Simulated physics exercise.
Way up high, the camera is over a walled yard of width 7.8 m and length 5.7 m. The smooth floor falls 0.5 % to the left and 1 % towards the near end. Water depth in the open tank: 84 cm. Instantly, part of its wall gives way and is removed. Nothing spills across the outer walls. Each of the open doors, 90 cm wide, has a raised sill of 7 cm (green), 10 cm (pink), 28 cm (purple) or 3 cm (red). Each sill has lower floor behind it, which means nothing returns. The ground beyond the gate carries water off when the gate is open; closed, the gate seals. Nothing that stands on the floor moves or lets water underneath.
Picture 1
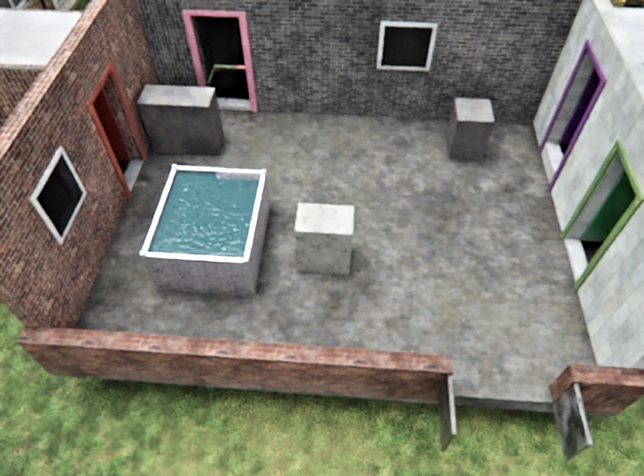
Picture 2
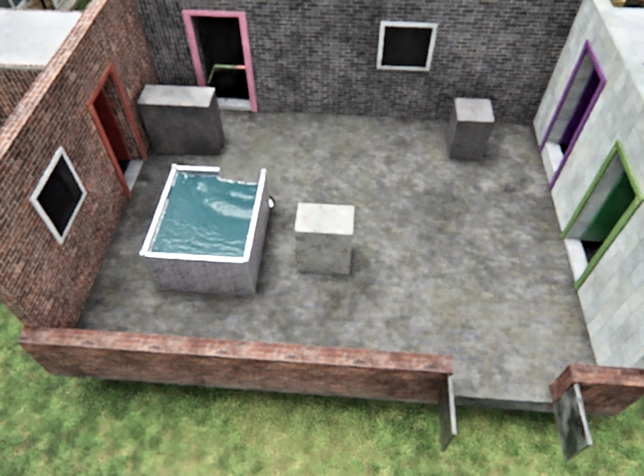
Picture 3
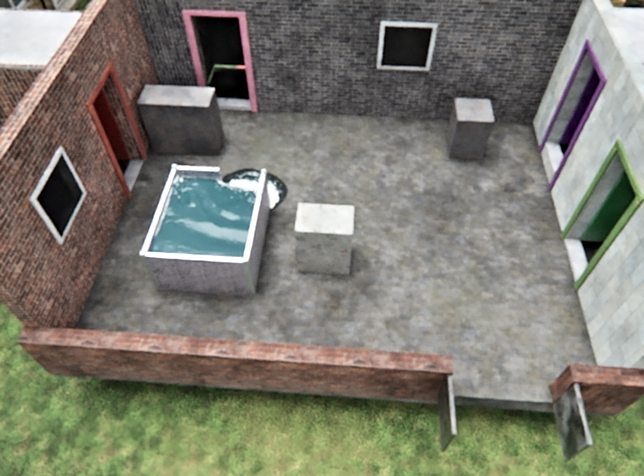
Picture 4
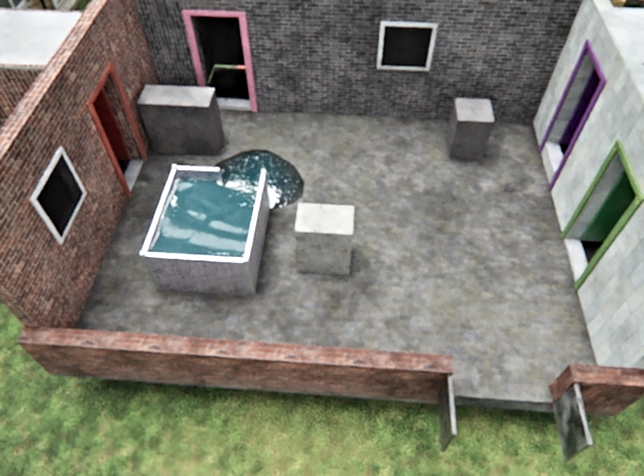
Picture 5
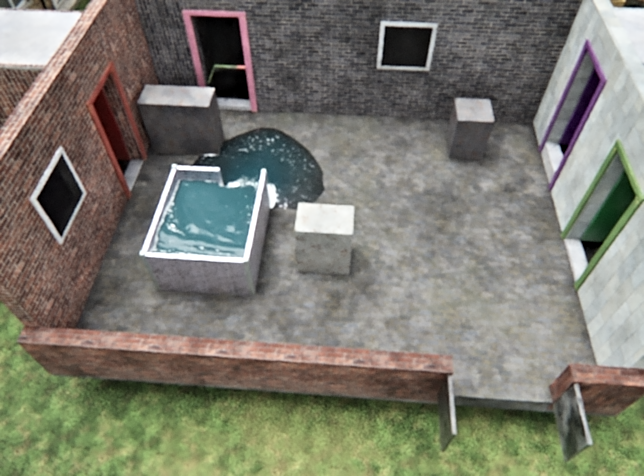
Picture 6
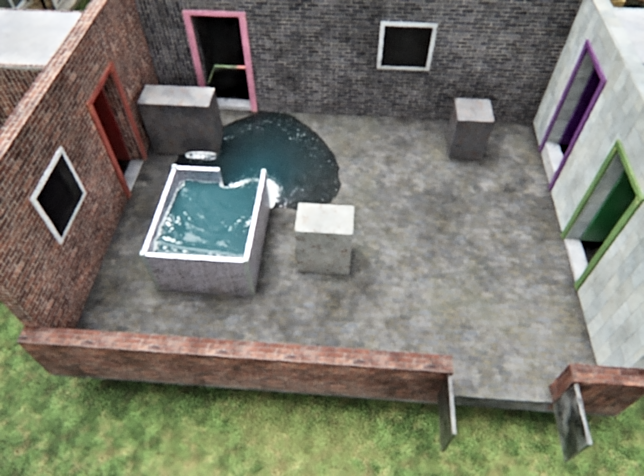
Walled yard with a square open tank of water, its far side giving way and water spreading across the grey floor behind.
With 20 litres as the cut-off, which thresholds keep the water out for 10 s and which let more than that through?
One by one: At the green door the amount let in will fall short of the limit, at the pink door the amount let in will top the limit, at the purple door the amount let in will fall short of the limit, at the red door the amount let in will top the limit.
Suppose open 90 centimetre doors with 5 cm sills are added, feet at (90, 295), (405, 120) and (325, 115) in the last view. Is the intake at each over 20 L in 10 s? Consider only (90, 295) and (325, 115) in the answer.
Result in order - not enough, then more than that.
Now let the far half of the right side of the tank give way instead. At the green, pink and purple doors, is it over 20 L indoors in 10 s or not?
Then it goes green too high, pink fine, purple fine.
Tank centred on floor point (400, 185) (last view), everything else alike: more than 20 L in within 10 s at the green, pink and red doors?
Green stays inside, pink stays inside, red stays inside, judged against that limit.
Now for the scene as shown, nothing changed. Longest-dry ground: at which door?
Green.
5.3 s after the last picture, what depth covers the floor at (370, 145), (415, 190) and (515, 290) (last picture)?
First 6 cm, then 4 cm, then 4 cm.
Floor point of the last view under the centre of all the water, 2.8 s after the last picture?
(282, 181).
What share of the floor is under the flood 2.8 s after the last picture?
Wet share: Near 40 percent.
Then, 0.7 s after the last picture water covers 25 % of the floor and is deepest (42 cm) near (255, 204); green door not reached, pink door 23 cm at the sill, 27 L in, purple door not reached, red door 6 cm at the sill, 1 L in.
Then, 1.5 s after the last picture water covers 30 % of the floor and is deepest (30 cm) near (255, 204); green door not reached, pink door 23 cm at the sill, 109 L in, purple door not reached, red door 8 cm at the sill, 16 L in.
Then, 2.8 s after the last picture water covers 40 % of the floor and is deepest (22 cm) near (255, 204); green door not reached, pink door 17 cm at the sill, 166 L in, purple door 6 cm at the sill, 0 L in, red door 6 cm at the sill, 36 L in.
Then, 5.3 s after the last picture water covers 70 % of the floor and is deepest (15 cm) near (173, 133); green door 2 cm at the sill, 0 L in, pink door 12 cm at the sill, 197 L in, purple door 6 cm at the sill, 0 L in, red door 4 cm at the sill, 48 L in.
Then, 9.3 s after the last picture water covers 90 % of the floor and is deepest (8 cm) near (565, 386); green door 3 cm at the sill, 0 L in, pink door 5 cm at the sill, 200 L in, purple door 3 cm at the sill, 0 L in, red door 5 cm at the sill, 56 L in.
